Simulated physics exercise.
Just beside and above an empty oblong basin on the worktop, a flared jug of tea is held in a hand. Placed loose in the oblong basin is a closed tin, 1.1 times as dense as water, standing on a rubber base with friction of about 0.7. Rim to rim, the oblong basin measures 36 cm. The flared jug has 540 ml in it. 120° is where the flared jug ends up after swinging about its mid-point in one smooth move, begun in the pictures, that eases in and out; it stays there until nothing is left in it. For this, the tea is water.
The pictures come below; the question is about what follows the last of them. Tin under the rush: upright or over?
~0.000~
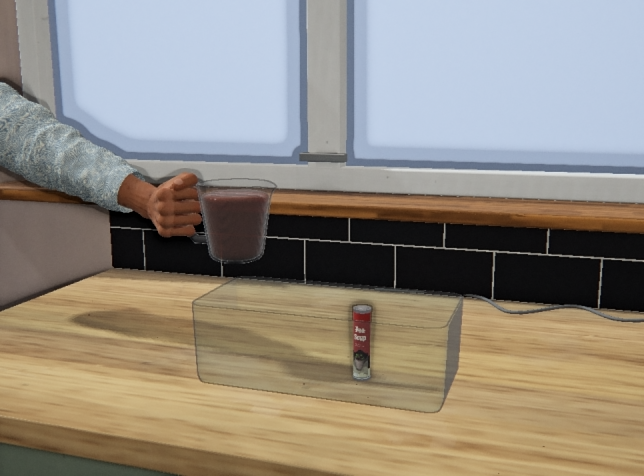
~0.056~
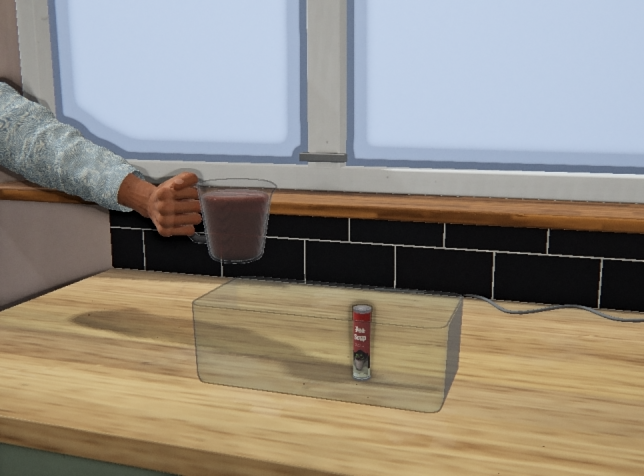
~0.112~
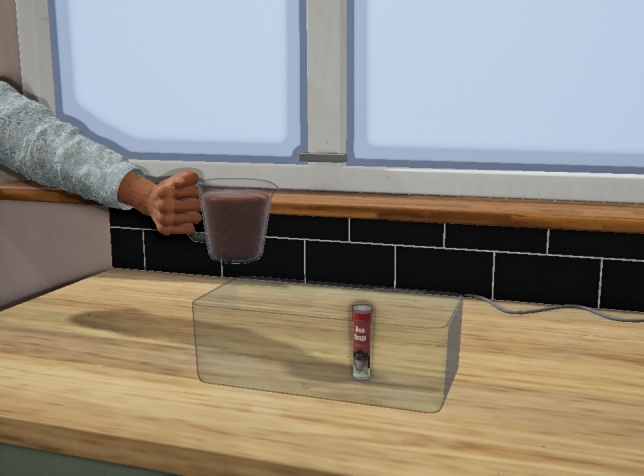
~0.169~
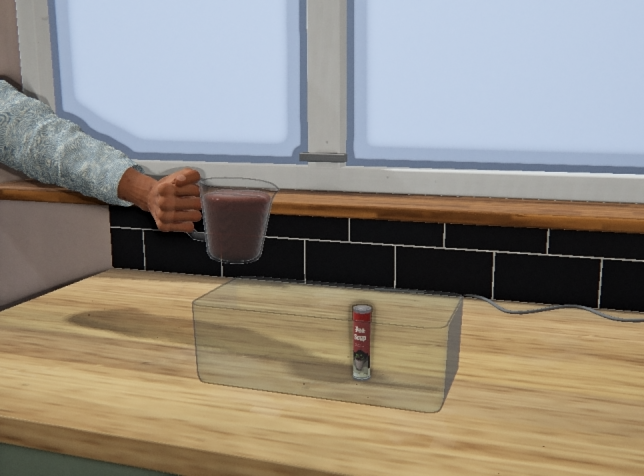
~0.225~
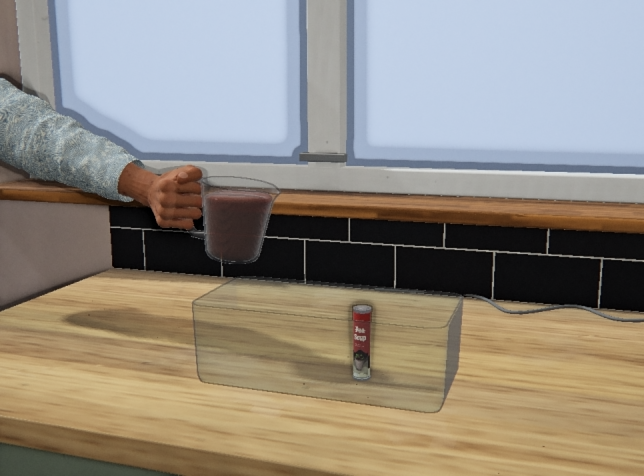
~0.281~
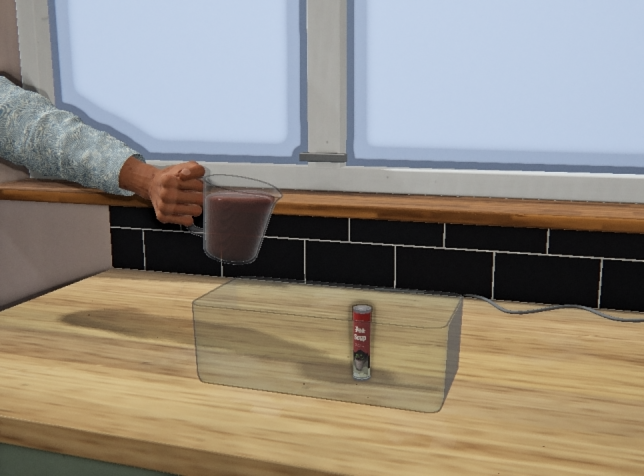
Upright.
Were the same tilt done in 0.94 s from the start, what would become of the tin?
Result: Tin still standing.
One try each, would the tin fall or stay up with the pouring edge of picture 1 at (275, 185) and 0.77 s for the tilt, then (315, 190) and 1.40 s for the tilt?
The tin stays vertical the first time and overturns the second time.
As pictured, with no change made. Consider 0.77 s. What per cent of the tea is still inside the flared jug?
Near 68 in a hundred.
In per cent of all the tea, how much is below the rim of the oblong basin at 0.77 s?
About 14%.
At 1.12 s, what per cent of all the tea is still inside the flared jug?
About 8 per cent.
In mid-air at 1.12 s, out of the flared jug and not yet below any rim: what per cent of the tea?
Airborne fraction: Approx. 6 %.
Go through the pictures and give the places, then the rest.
In the first frame, tilt 0°; pouring edge (276, 186); surface from (207, 193) to (269, 195); the oblong basin's rim runs from (215, 290) to (455, 312); the tin's top is at (362, 311).
In the second frame, tilt 0°; pouring edge (276, 187); surface from (207, 193) to (269, 196).
In the third frame, tilt 2°; pouring edge (277, 188); surface from (207, 193) to (270, 196).
In the fourth frame, tilt 4°; pouring edge (278, 190); surface from (209, 193) to (271, 197).
In the fifth frame, tilt 8°; pouring edge (280, 192); surface from (210, 193) to (272, 198).
In the sixth frame, tilt 12°; pouring edge (282, 196); surface from (212, 193) to (275, 198).
By 0.77 s the tilt is 69° and 69 per cent is still to pour; the tin stands where it began.
By 1.12 s the tilt is 109° and 8 per cent is still to pour; the tin stands where it began.
By 1.50 s the tilt is 120° and 0 per cent is still to pour; the tin stands where it began.
By 1.90 s the tilt is 120° and 0 per cent is still to pour; the tin stands where it began.
At rest the tin stands where it began.
